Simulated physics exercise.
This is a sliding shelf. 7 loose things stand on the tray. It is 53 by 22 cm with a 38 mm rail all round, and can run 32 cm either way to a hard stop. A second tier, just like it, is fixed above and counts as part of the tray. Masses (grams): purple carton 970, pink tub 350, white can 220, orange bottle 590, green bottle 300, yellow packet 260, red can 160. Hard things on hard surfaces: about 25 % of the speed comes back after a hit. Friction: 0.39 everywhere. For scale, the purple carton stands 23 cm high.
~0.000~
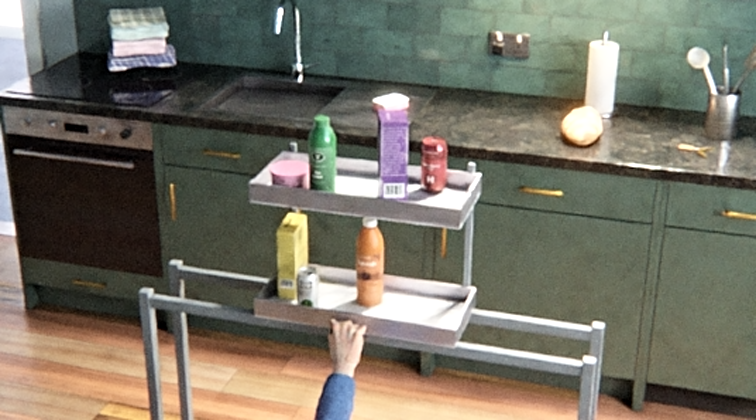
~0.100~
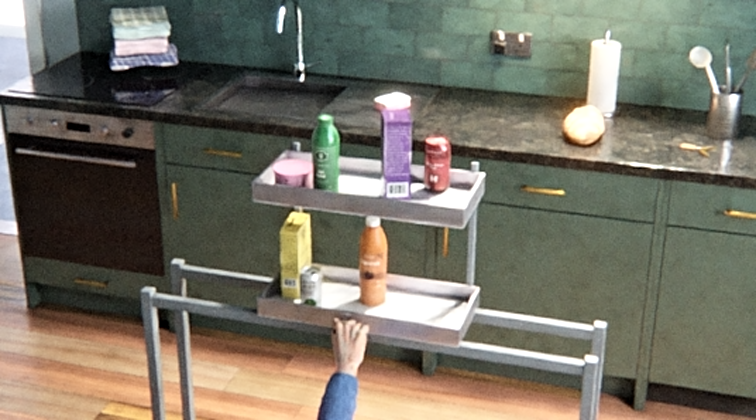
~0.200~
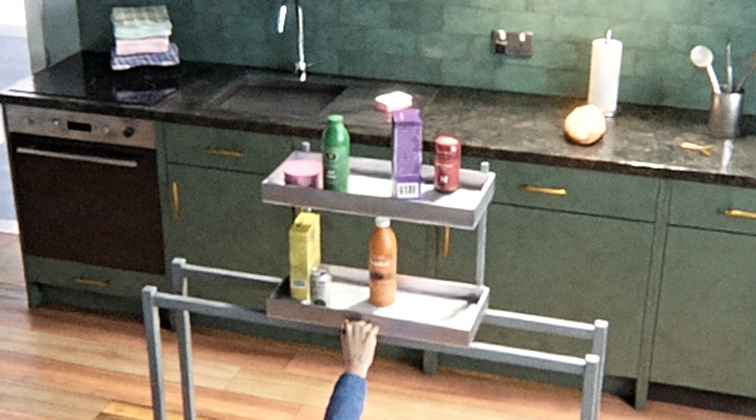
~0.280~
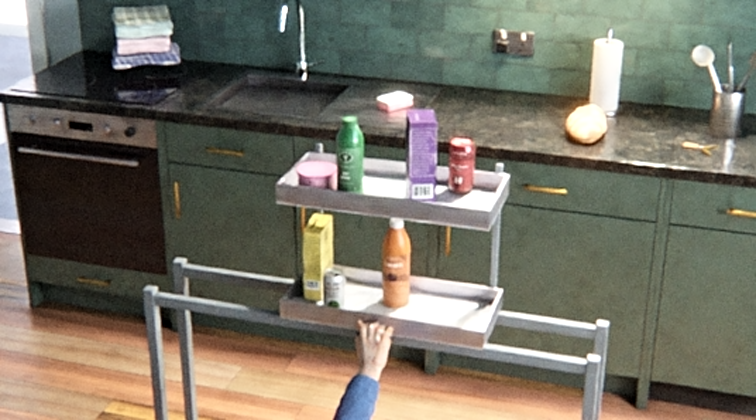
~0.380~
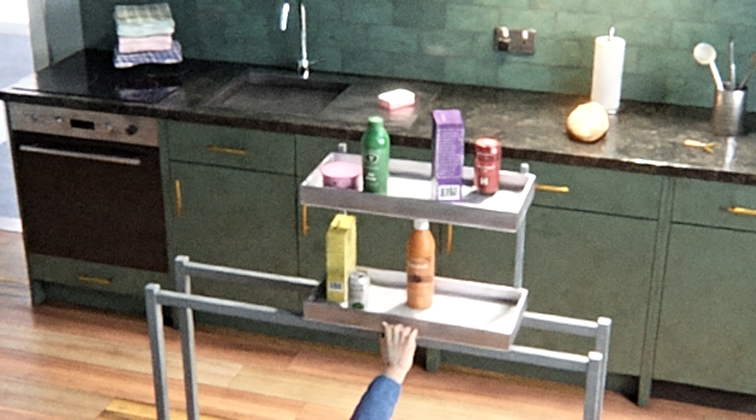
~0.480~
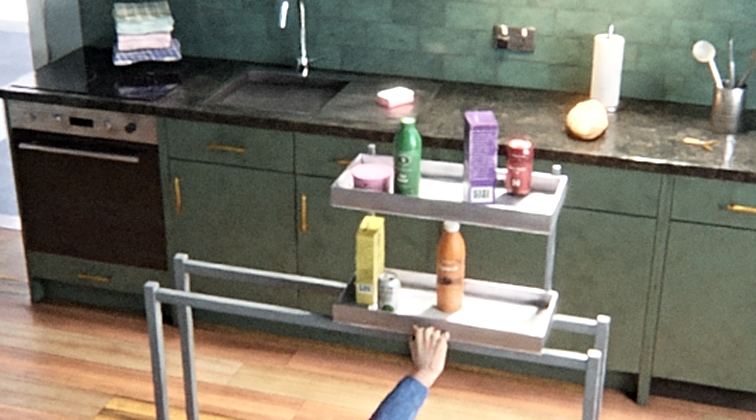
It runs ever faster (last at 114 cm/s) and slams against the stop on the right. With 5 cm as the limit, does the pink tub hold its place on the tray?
The pink tub gets shifted.
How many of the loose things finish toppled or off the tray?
In all, 6.
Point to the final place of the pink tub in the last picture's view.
Around (470, 194).
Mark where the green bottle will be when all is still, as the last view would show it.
Around (569, 203).
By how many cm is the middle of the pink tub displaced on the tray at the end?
About 14 cm.
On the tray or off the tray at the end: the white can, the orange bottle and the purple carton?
The white can is still on the tray; the orange bottle ends on the tray; the purple carton ends off the tray.
After 0.68 s, tray 32 cm right; pink tub slid 8 cm near (448, 191); yellow packet leaning 16°; orange bottle leaning 6°.
After 0.88 s, tray 32 cm right; purple carton now off the tray; pink tub slid 14 cm near (470, 194); orange bottle leaning 65°.
After 1.08 s, tray 32 cm right; pink tub slid 14 cm near (470, 194); orange bottle leaning 75°; yellow packet on its side.
After 1.48 s, tray 32 cm right; pink tub slid 14 cm near (470, 194); white can on its side; orange bottle on its side.
At rest (2.2 s), off the tray, purple carton; tipped over on the tray, white can, orange bottle, green bottle, yellow packet and red can; not toppled but over 5 cm from the start, pink tub. Seen from the same camera at the end, pink tub near (470, 194).
